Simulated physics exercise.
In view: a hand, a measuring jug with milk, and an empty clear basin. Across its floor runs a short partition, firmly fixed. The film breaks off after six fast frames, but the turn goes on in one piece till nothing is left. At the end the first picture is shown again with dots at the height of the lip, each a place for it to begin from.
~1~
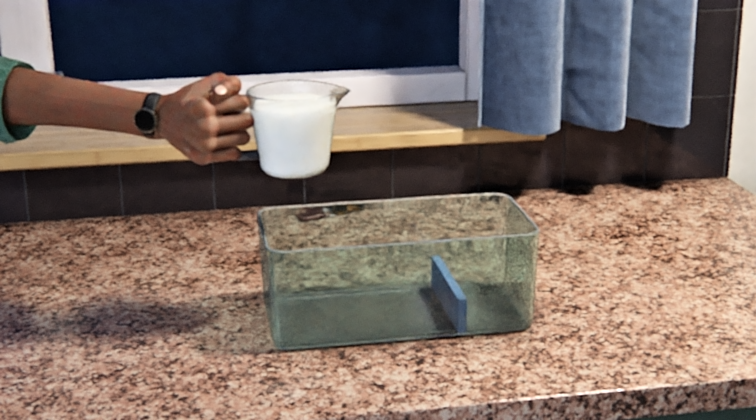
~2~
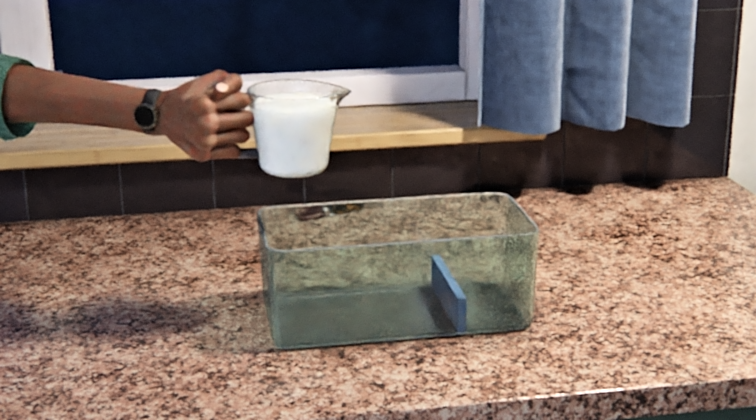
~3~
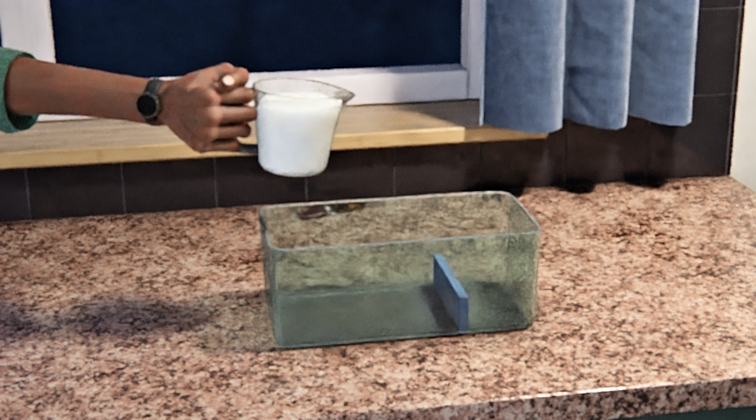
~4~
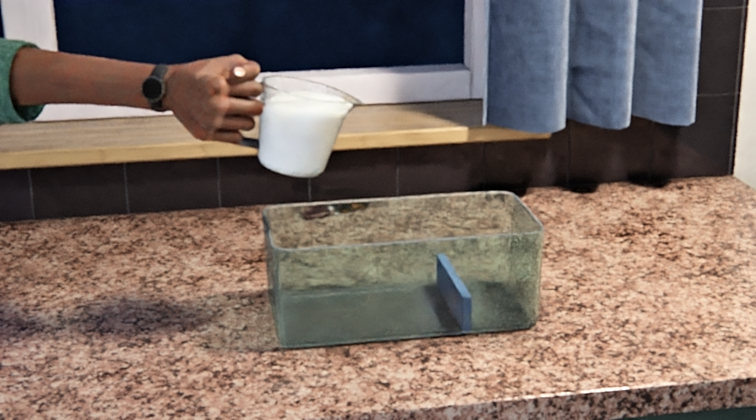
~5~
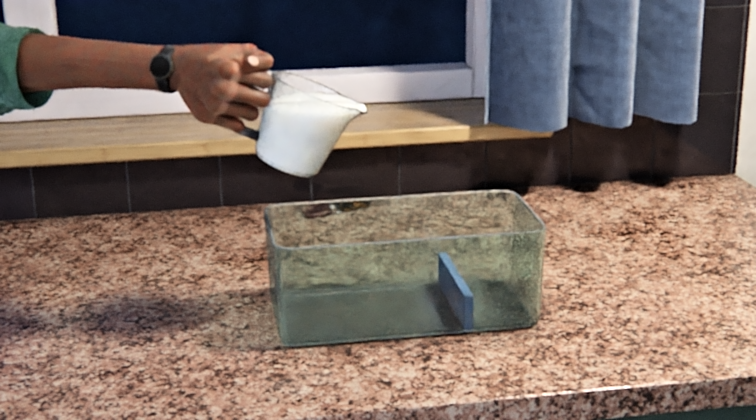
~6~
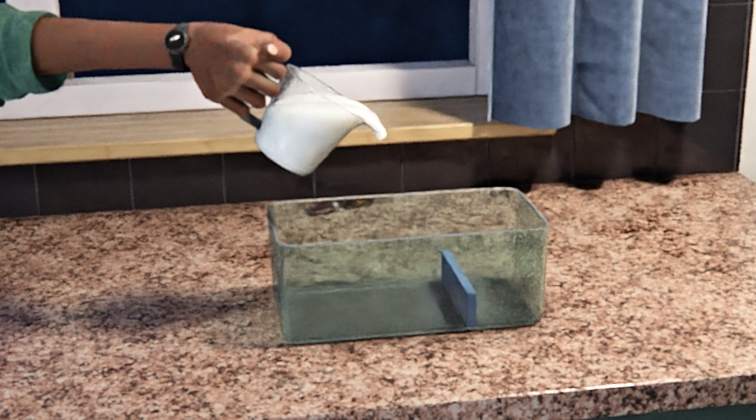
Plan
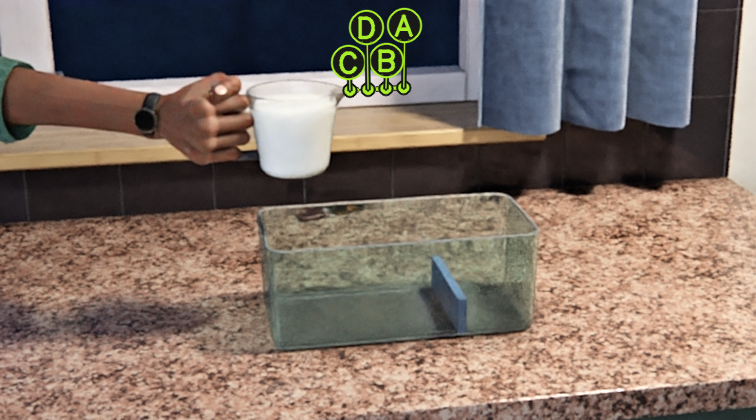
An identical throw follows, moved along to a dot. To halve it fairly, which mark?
I would pick spot A.
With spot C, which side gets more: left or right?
More ends on the left.
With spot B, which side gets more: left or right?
More ends on the left.
On the marked copy, A at (403, 87); B at (385, 88); C at (349, 90); D at (368, 89).
If A is chosen, about 52 % ends left of the wall and 47 % right of it.
If B is chosen, about 83 % ends left of the wall and 16 % right of it.
If C is chosen, about 94 % ends left of the wall and 4 % right of it.
If D is chosen, about 94 % ends left of the wall and 5 % right of it.
